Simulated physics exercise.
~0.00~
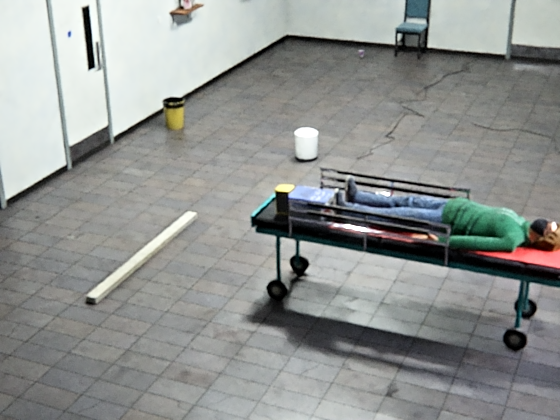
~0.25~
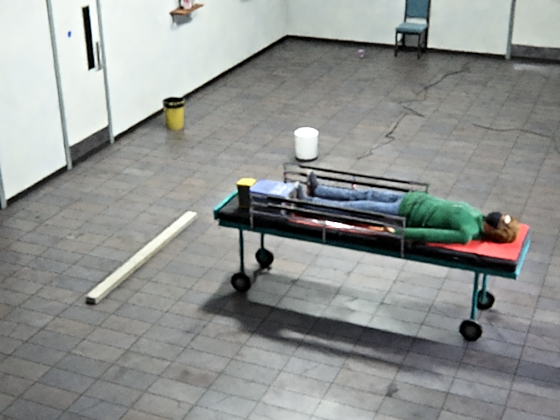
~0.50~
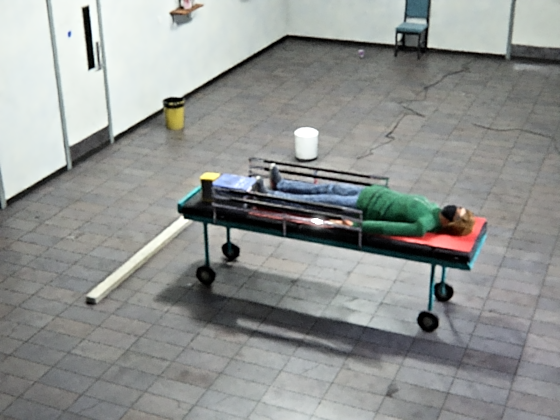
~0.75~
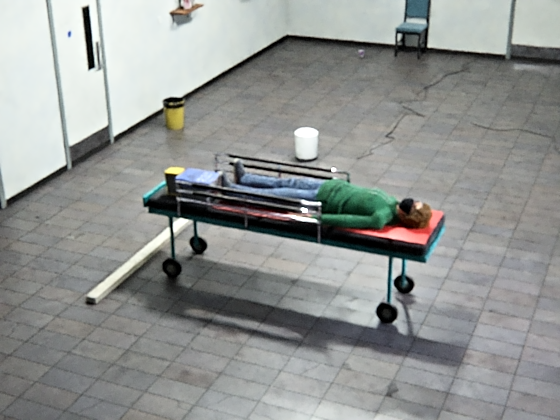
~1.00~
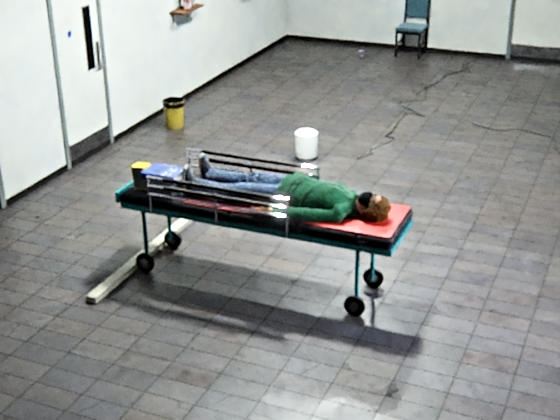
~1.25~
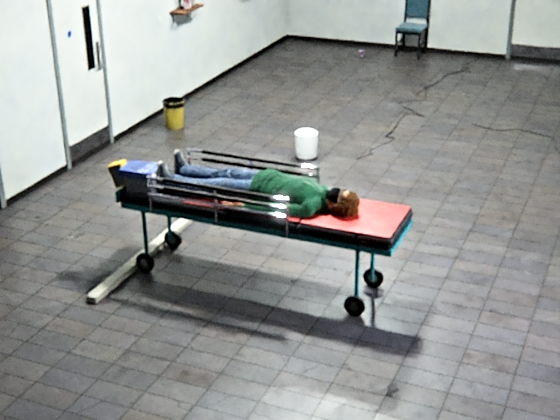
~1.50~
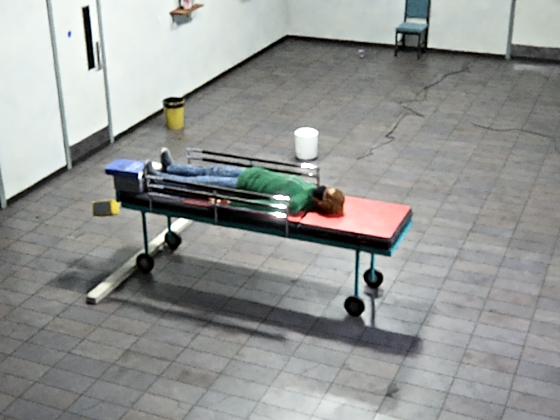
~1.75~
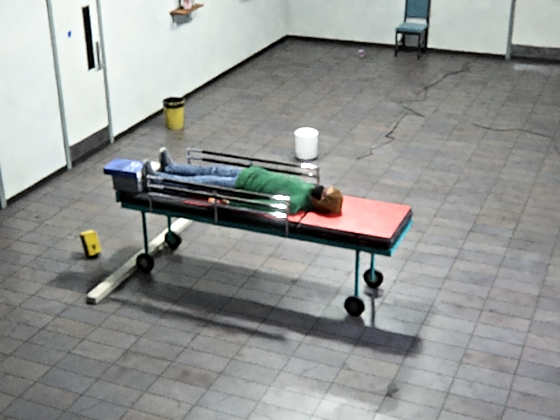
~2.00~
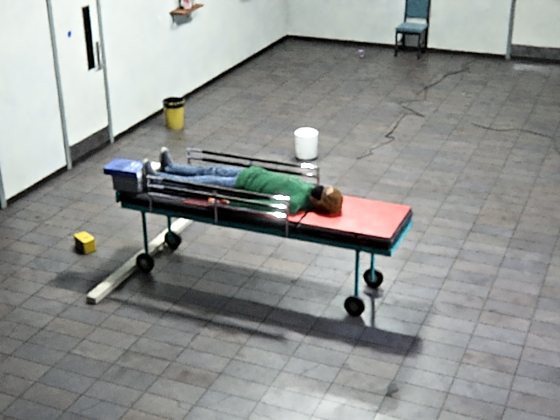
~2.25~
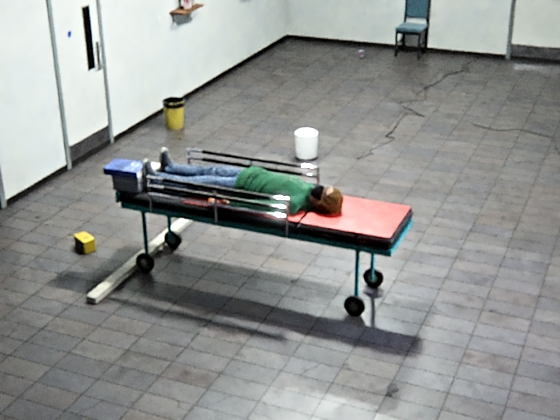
A person in a green top lay on a trolley that rolled left, feet first, and stopped abruptly at a pale strip on the floor. The person slid a little farther, and a small yellow object tipped off the end and landed on the floor.
